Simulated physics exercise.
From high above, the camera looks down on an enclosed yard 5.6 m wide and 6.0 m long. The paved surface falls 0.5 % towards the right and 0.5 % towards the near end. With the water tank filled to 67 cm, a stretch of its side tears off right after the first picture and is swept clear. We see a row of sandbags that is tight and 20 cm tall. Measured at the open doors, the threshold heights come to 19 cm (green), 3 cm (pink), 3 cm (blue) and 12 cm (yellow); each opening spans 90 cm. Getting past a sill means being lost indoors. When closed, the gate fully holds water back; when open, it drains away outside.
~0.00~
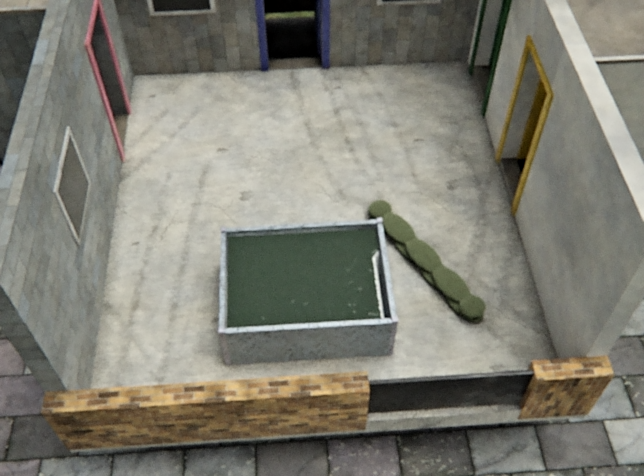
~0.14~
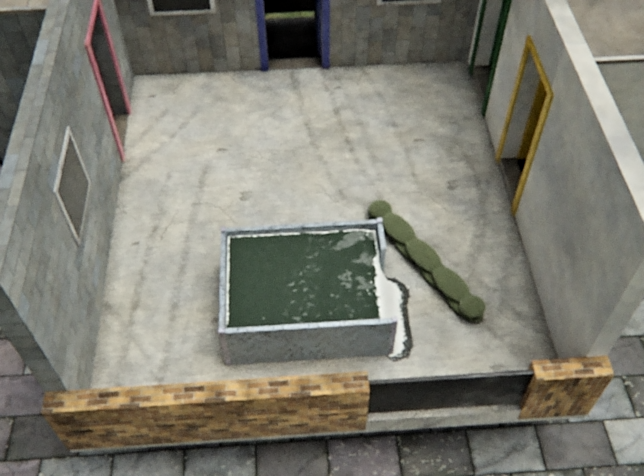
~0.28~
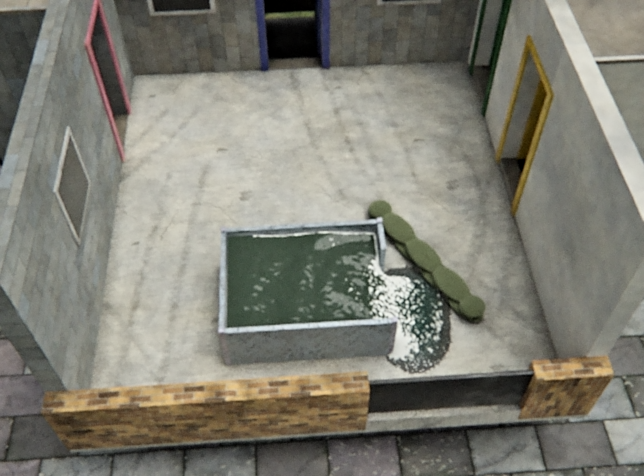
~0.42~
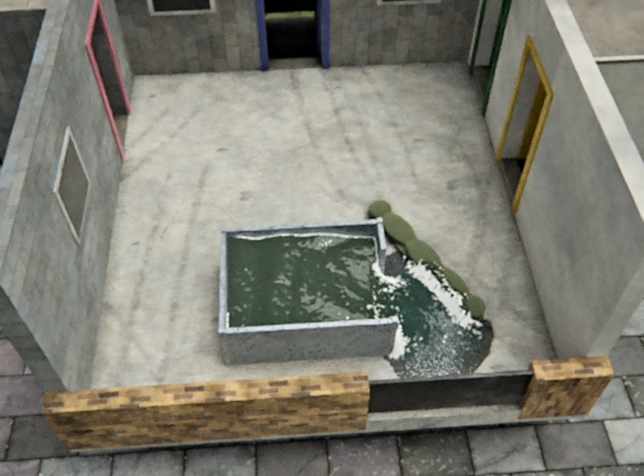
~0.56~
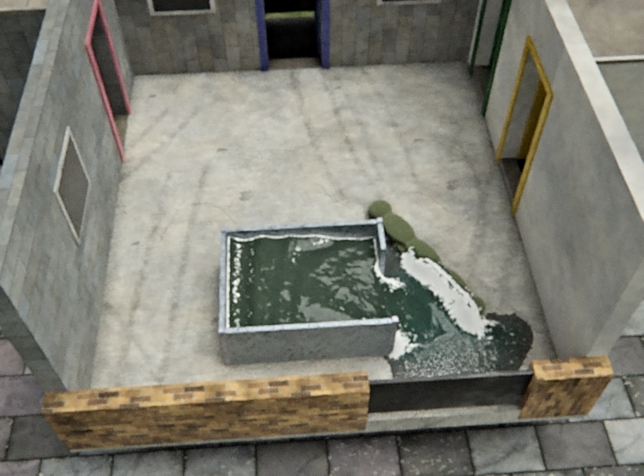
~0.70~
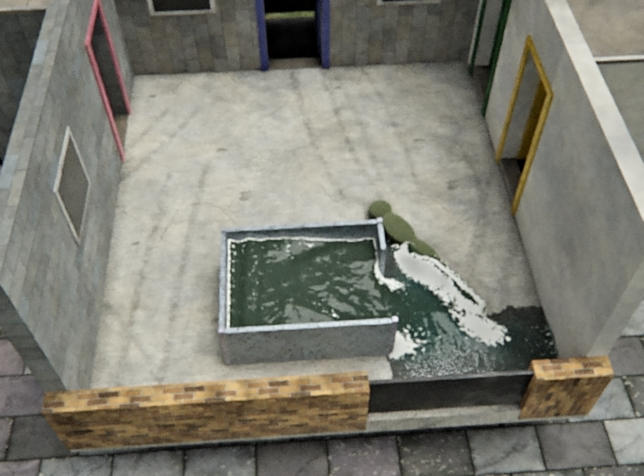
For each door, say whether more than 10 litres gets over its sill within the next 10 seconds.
Green door: No; pink door: Yes; blue door: Yes; yellow door: No.
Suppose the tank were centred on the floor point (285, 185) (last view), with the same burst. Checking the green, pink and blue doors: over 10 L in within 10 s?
At the green door the limit is not exceeded, at the pink door surpassed, at the blue door not exceeded.
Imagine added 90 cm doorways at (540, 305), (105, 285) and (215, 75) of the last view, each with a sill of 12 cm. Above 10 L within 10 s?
Check each in turn: The first succeeds, the second fails, the third fails.
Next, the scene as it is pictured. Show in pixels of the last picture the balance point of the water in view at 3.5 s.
Around (404, 272).
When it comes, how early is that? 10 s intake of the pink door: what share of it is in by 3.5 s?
About 0 per cent.
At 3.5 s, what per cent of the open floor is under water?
Covered: Roughly 55 %.
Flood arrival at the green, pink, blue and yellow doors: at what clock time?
Green = 3.0 s, pink = 6.0 s, blue = 4.0 s, yellow = 1.8 s.
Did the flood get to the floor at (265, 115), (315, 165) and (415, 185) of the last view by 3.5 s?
In turn: Dry, under water, wet.
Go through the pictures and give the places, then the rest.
Still water, 67 cm deep, in the water tank at (305, 277), in the first picture.
The front is at (398, 353), 0.5 m from the gap at (384, 307); 0.2 m2 of floor is under water; 67 cm left at the back of the water tank, in the second picture.
The front is at (438, 355), 0.8 m from the gap at (383, 308); 0.8 m2 of floor is under water; 67 cm left at the back of the water tank, in the third picture.
Water pours out at (383, 309) and has run 1.3 m, to (487, 334); typically 10 cm deep outside, 65 cm at the water tank's back, in the fourth picture.
The front is at (523, 341), 1.7 m from the gap at (383, 308); 2.2 m2 of floor is under water; 58 cm left at the back of the water tank, in the fifth picture.
The front is at a hidden place, 2.2 m from the gap at (383, 308); 2.9 m2 of floor is under water; 56 cm left at the back of the water tank, in the sixth picture.
After 1.4 s water covers 15 % of the floor and is deepest (55 cm) near (566, 388); green door not reached, pink door not reached, blue door not reached, yellow door not reached.
After 2.2 s water covers 25 % of the floor and is deepest (42 cm) near (566, 388); green door not reached, pink door not reached, blue door not reached, yellow door 7 cm at the sill, 0 L in.
After 3.5 s water covers 55 % of the floor and is deepest (25 cm) near (551, 389); green door 5 cm at the sill, 0 L in, pink door not reached, blue door not reached, yellow door 7 cm at the sill, 0 L in.
After 6.0 s water covers 85 % of the floor and is deepest (14 cm) near (521, 391); green door 9 cm at the sill, 0 L in, pink door not reached, blue door 6 cm at the sill, 21 L in, yellow door 4 cm at the sill, 0 L in.
After 10.0 s water covers 95 % of the floor and is deepest (8 cm) near (536, 390); green door 6 cm at the sill, 0 L in, pink door 7 cm at the sill, 38 L in, blue door 4 cm at the sill, 32 L in, yellow door 3 cm at the sill, 0 L in.
